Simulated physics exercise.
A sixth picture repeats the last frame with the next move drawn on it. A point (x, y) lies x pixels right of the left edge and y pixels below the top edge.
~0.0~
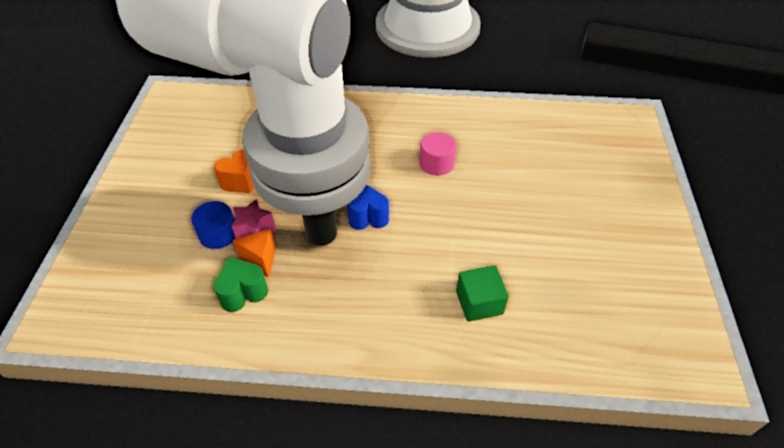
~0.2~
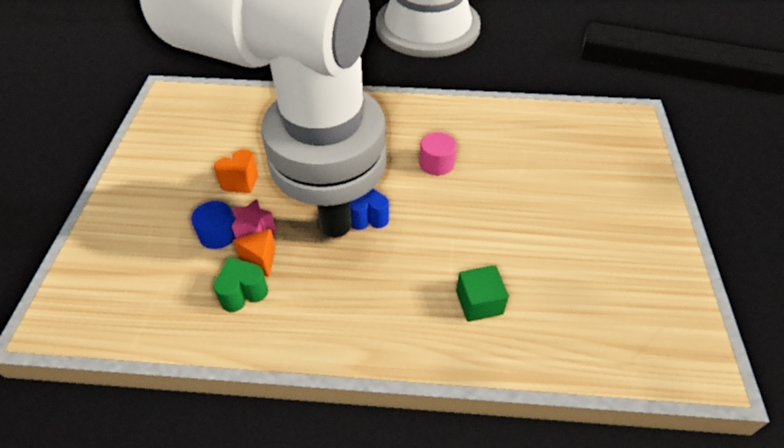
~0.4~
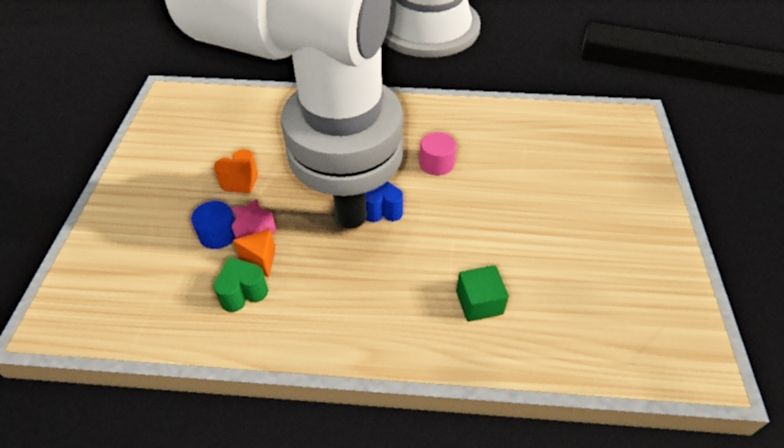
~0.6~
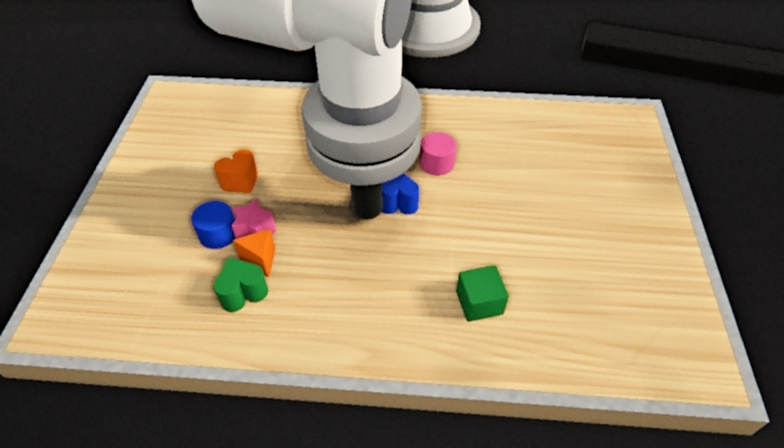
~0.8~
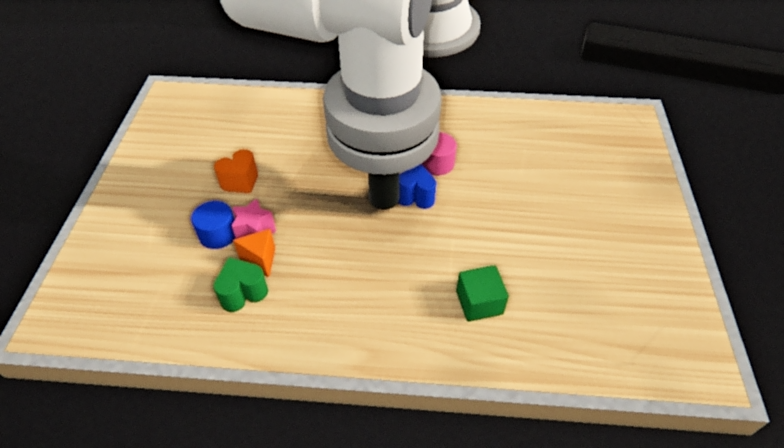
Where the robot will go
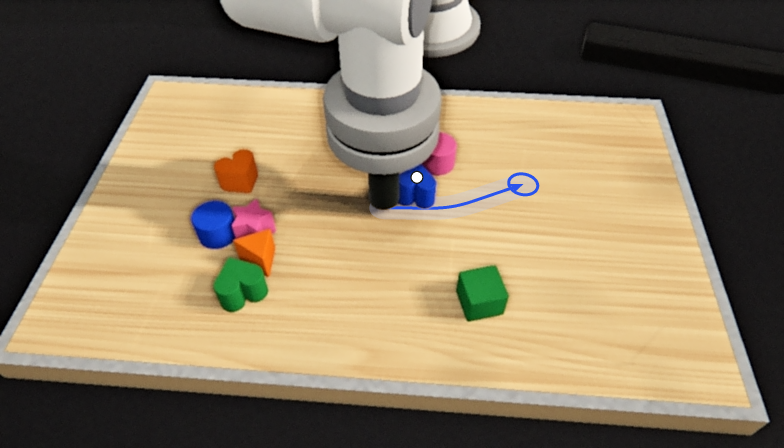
At the start, a robot arm holds its black rod just left of a blue heart block on a wooden board scattered with colourful blocks. The rod moves right to the heart, then pushes it a short way right and toward the back, until it sits close beside the pink round block.
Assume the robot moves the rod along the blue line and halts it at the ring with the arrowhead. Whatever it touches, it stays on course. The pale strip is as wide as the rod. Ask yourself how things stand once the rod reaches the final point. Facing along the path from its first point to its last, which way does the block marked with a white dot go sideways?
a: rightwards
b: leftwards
I'll go with b - leftwards.
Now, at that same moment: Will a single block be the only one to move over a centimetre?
That would be a yes.
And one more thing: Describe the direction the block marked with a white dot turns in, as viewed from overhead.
Seen from above, its turn is counter-clockwise.
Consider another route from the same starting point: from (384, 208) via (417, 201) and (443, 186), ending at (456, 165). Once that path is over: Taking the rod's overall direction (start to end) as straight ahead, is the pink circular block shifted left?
I believe so.
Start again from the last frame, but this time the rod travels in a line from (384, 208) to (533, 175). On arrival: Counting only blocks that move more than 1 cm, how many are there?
It should be one, as far as I can tell.
Path on the board, from (384, 208) through (434, 208) and (481, 199) to (523, 184); the dot is on the blue heart.
On the path given first. One third of the way, rod (435, 201); blue heart (455, 167), turned 55° anticlockwise.
Two thirds of the way, rod (483, 191); blue heart (472, 156).
At the end, rod (525, 177); blue heart (473, 155), turned 145° anticlockwise; pink circular block in place.
